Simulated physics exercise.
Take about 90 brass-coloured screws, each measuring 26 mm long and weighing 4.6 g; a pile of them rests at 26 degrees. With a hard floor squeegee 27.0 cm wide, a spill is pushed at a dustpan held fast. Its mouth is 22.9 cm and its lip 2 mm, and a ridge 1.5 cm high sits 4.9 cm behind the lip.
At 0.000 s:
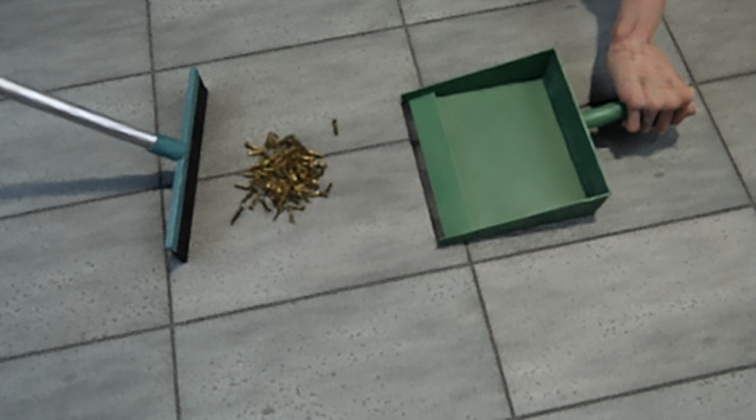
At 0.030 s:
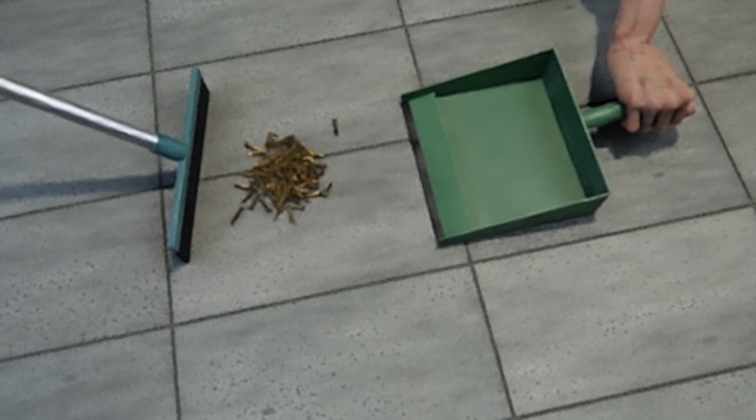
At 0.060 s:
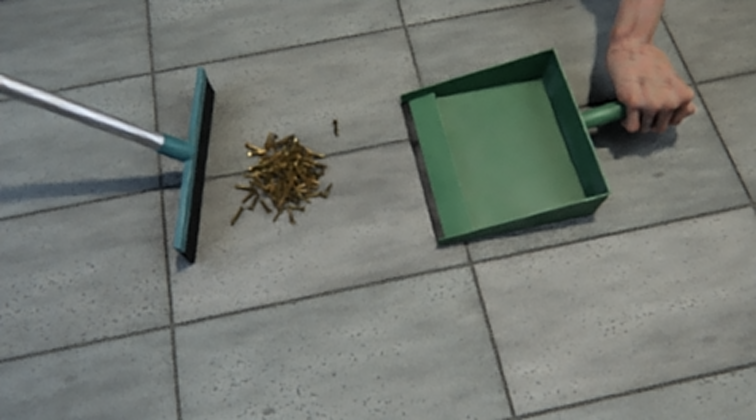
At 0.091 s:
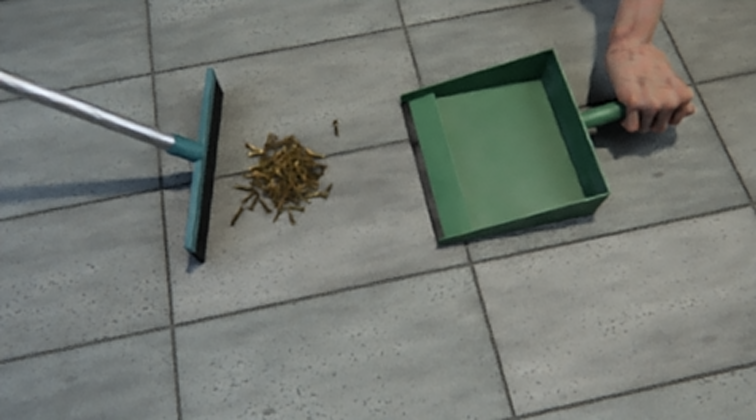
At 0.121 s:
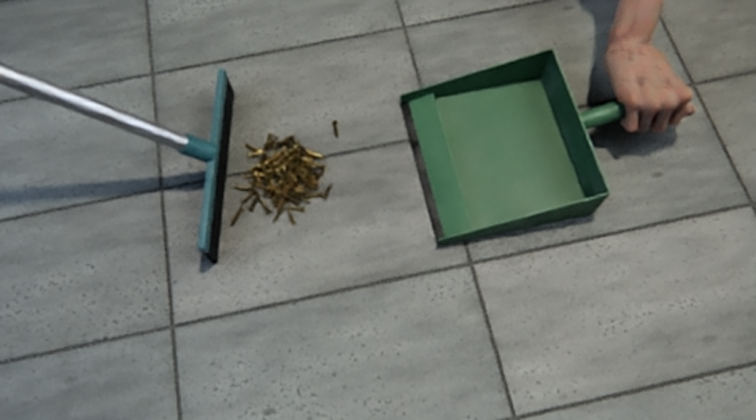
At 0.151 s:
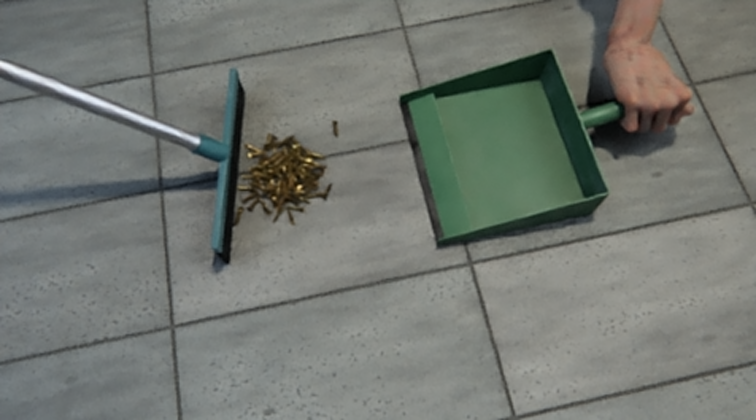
On grey floor tiles, a squeegee slides right to a brass-coloured pile while a hand holds a green dustpan still.
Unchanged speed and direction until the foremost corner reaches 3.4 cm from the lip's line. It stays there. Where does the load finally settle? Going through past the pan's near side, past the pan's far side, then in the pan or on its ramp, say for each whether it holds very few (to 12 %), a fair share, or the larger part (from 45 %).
Near side holds very few. Far side holds very few. Pan holds very few.
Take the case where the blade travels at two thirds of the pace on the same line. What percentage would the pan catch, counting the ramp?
Share: Close to 0 %.
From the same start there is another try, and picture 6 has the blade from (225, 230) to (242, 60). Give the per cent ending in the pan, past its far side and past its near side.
Pan 10, far 5, near 0.
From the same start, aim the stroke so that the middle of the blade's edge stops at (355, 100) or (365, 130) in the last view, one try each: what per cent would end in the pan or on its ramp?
The two tries give about 5 and 5 percent.
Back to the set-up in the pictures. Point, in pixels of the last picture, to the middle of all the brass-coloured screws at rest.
Look around (402, 171) in the last picture.
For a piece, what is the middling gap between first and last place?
The figure is about 16 cm.
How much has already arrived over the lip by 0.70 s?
Some 5 in a hundred by that moment.
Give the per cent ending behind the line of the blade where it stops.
Estimate: Near 0 %.
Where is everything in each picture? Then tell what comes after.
The first picture shows blade from (172, 248) to (196, 74), moved 0.0 cm, 0 of the pieces shifted so far; middle of the pieces at (290, 174); pan at (507, 153).
The second picture shows blade from (174, 248) to (197, 74), moved 0.3 cm, 0 of the pieces shifted so far; middle of the pieces at (290, 175).
The third picture shows blade from (180, 248) to (203, 74), moved 1.0 cm, 0 of the pieces shifted so far; middle of the pieces at (290, 175).
The fourth picture shows blade from (191, 248) to (212, 75), moved 2.4 cm, 0 of the pieces shifted so far; middle of the pieces at (290, 175).
The fifth picture shows blade from (204, 248) to (223, 75), moved 4.0 cm, 0 of the pieces shifted so far; middle of the pieces at (290, 175).
The sixth picture shows blade from (217, 249) to (235, 75), moved 5.8 cm, 1 of the pieces shifted so far; middle of the pieces at (290, 176); pan at (505, 154). Its pace works out near 0.57 m/s, heading 12 degrees towards the viewer's side.
Then, at 0.33 s, middle of the blade 16 cm from the lip; 0 % over the lip, far side 0 %, near side 0 %.
Then, at 0.45 s, middle of the blade 9 cm from the lip; 0 % over the lip, far side 0 %, near side 0 %.
After 0.70 s, middle of the blade 6 cm from the lip; 5 % over the lip, far side 0 %, near side 0 %.
At rest (1.7 s), near side 0 %, far side 0 %, pan 5 %, in front of the lip or behind the blade 95 %.
